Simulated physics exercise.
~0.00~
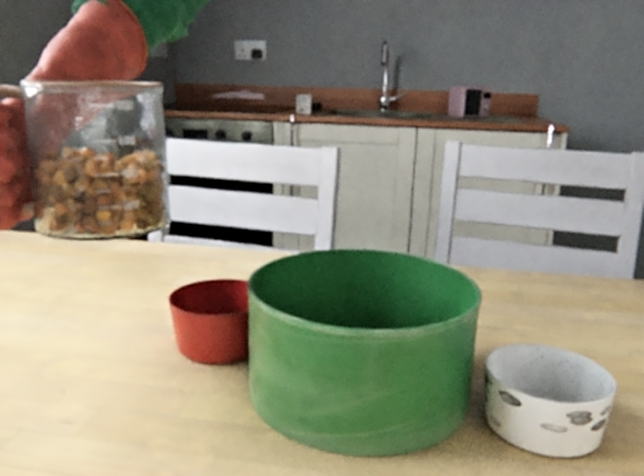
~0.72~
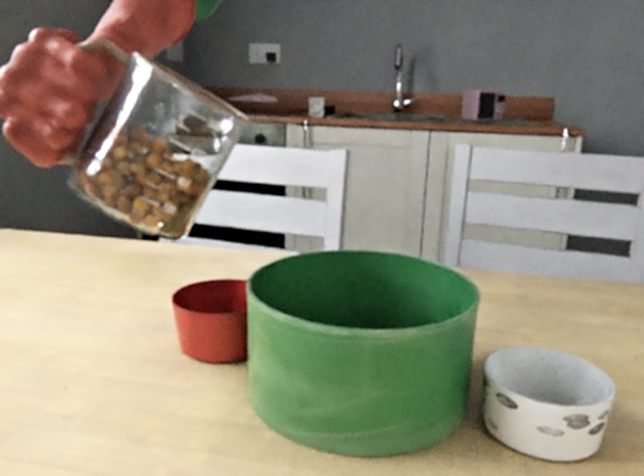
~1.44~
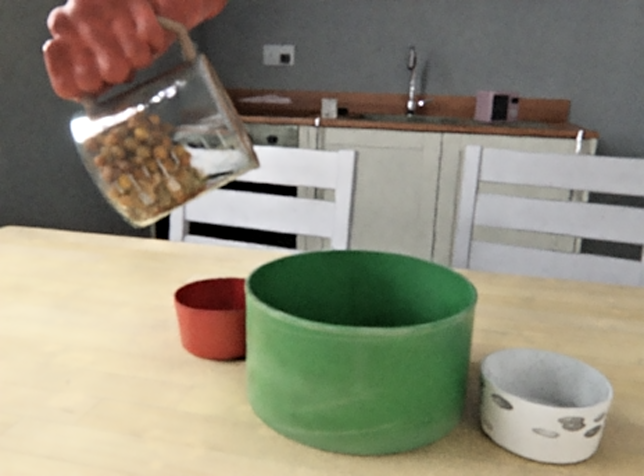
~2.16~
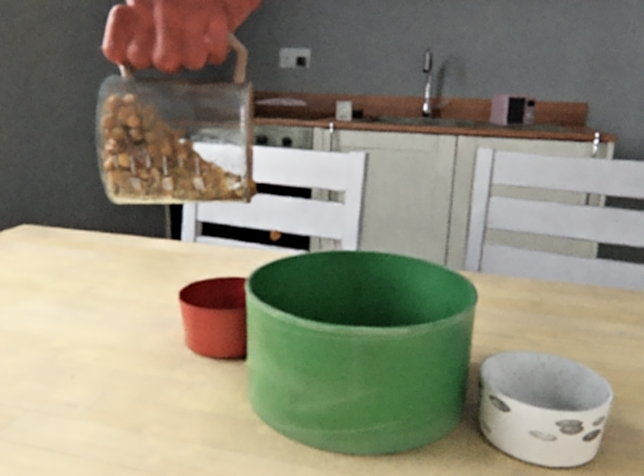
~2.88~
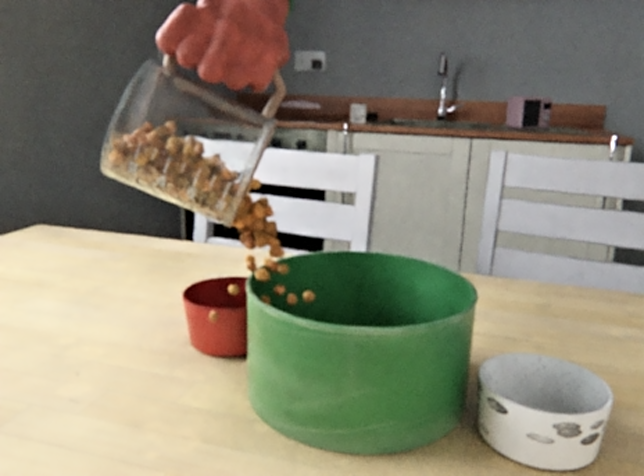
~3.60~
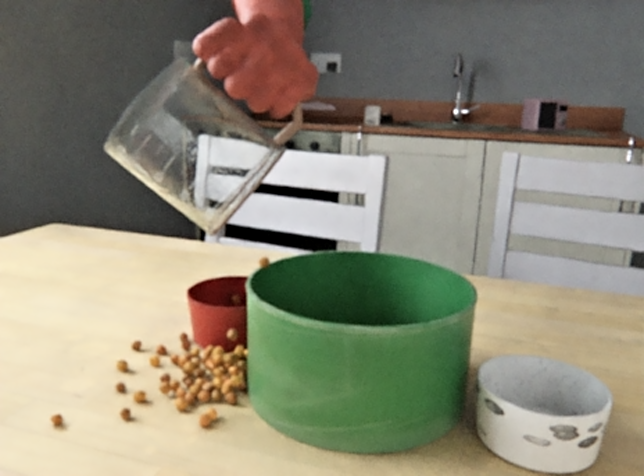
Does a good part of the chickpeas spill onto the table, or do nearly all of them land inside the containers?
A good part of the chickpeas spills onto the table, scattering to the left of the green pot and around the red dish.
